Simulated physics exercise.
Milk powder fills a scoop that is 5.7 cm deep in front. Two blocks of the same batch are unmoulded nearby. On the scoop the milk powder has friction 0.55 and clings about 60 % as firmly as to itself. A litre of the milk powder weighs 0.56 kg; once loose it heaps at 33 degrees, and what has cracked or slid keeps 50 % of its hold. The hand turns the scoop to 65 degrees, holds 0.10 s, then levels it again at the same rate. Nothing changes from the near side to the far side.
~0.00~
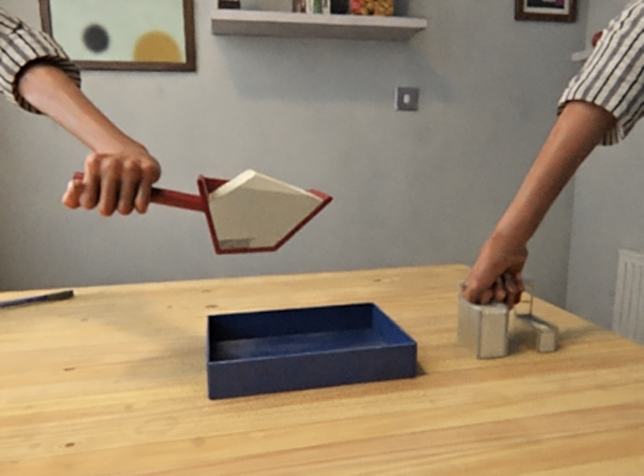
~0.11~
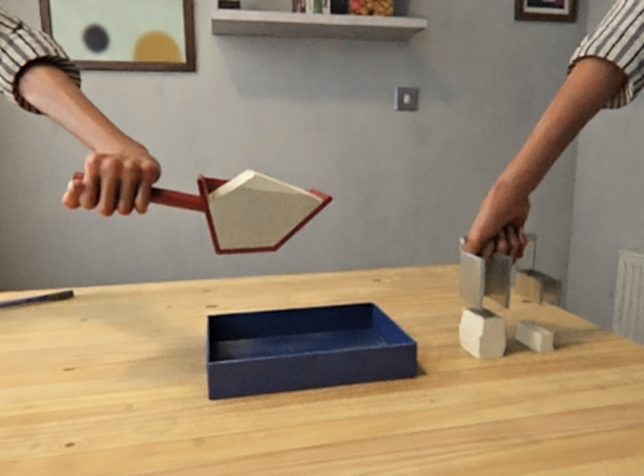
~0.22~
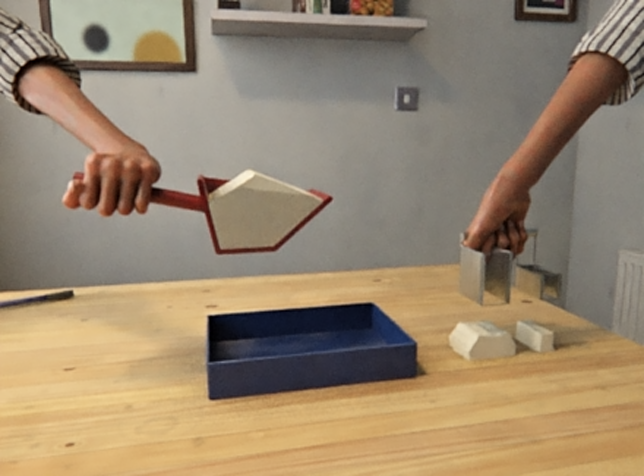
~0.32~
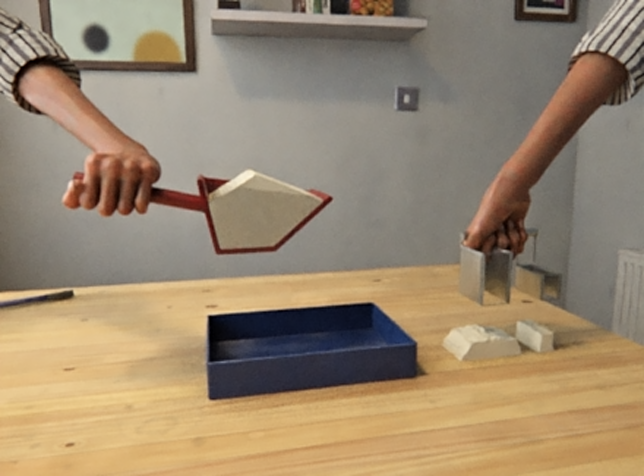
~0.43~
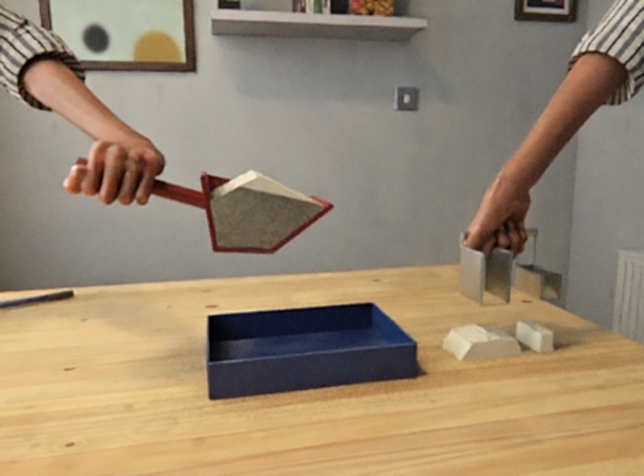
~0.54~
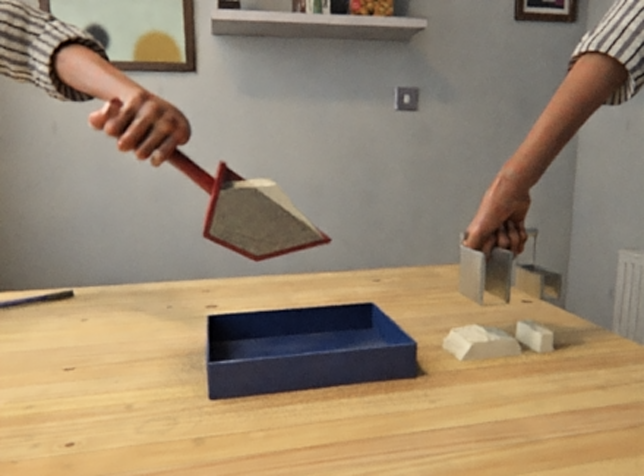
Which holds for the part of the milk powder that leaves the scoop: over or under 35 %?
Expect over 35 %.
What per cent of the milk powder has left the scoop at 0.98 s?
Near 45 %.
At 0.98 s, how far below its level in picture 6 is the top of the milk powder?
Roughly 3.5 cm.
After 0.74 s, the scoop is at 65 degrees and 0 % has left it.
After 0.98 s, the scoop is at 52 degrees and 47 % has left it.
After 1.22 s, the scoop is at 1 degrees and 49 % has left it.
After 1.46 s, the scoop is at 0 degrees and 49 % has left it.
After 1.57 s, at the end, the scoop is at 0 degrees and 49 % has left it.
